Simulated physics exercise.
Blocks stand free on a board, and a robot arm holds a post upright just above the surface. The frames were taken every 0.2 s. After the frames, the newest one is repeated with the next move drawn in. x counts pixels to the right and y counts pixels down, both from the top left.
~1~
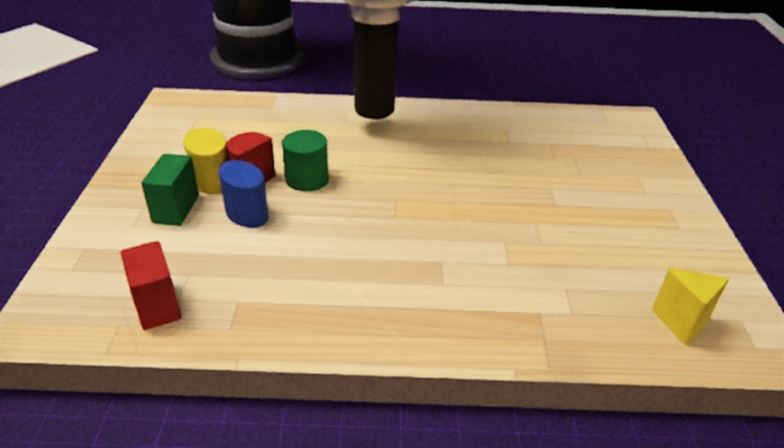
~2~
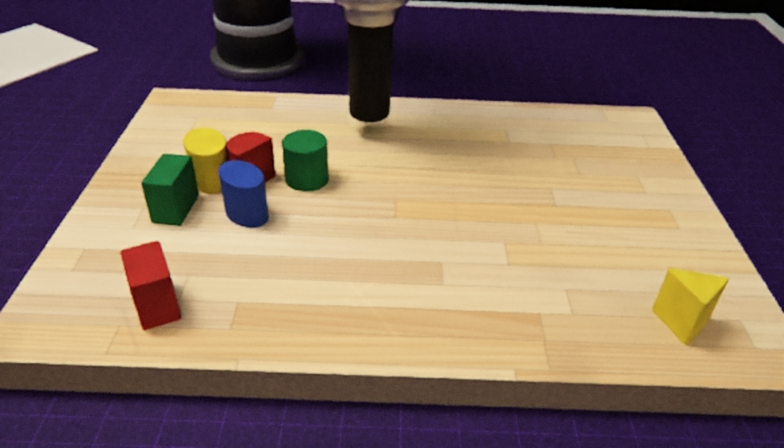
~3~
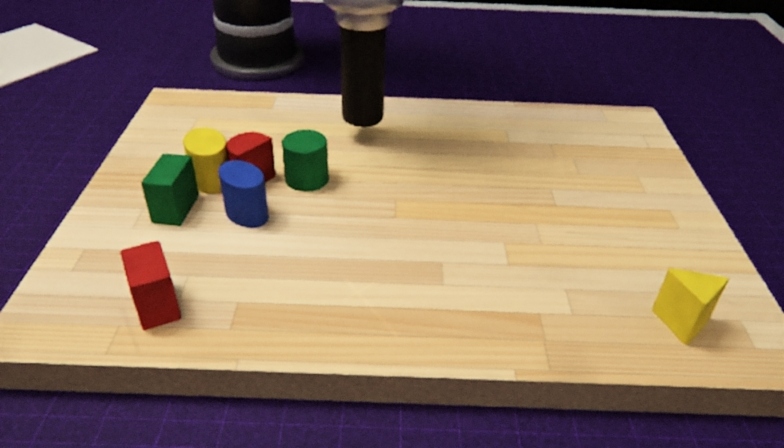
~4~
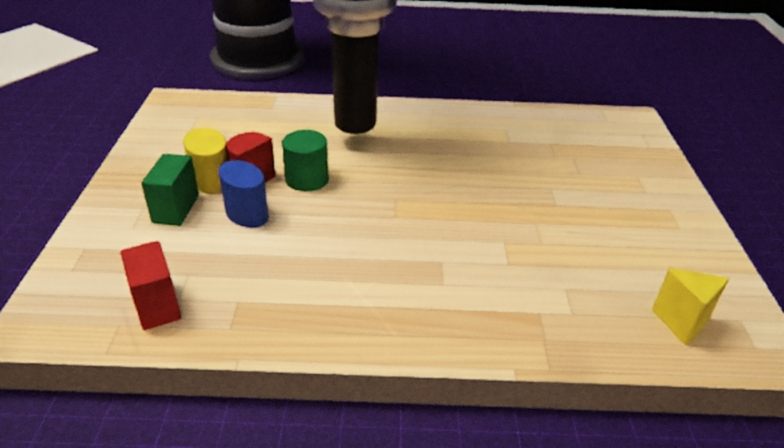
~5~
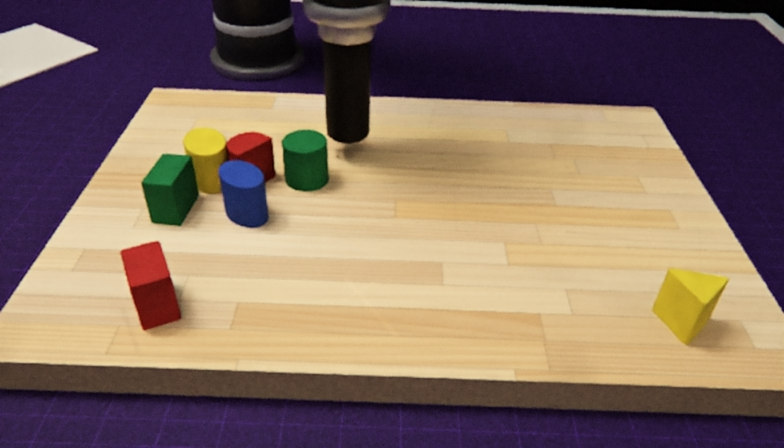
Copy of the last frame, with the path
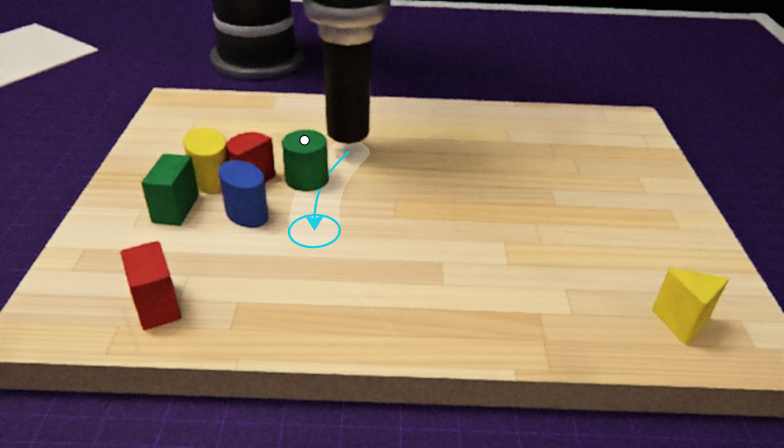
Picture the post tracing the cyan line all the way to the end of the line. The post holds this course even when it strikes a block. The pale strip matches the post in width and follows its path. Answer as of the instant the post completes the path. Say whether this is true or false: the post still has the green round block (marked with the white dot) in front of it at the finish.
The claim does not hold.
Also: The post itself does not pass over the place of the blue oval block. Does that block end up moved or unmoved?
The blue oval block changes place.
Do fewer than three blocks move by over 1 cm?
Yes.
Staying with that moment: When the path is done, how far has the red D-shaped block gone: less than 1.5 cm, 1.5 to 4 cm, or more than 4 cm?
Of the three bands, it's under 1.5 cm.
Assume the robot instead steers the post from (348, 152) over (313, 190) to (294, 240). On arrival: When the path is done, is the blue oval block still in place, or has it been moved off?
Displaced.
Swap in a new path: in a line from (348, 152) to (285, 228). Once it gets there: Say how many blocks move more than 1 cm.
Expect two.
Path on the board, from (348, 152) over (321, 187) to (314, 231); the dot is on the green round block.
On the path given first. One third of the way, post at (327, 156); green round block at (287, 151).
Two thirds of the way, post at (316, 182); blue oval block at (222, 179), turned 15° anticlockwise; green round block at (265, 166).
At the end, post at (313, 211); blue oval block at (216, 180), turned 20° anticlockwise; red D-shaped block in place; green round block at (263, 170).
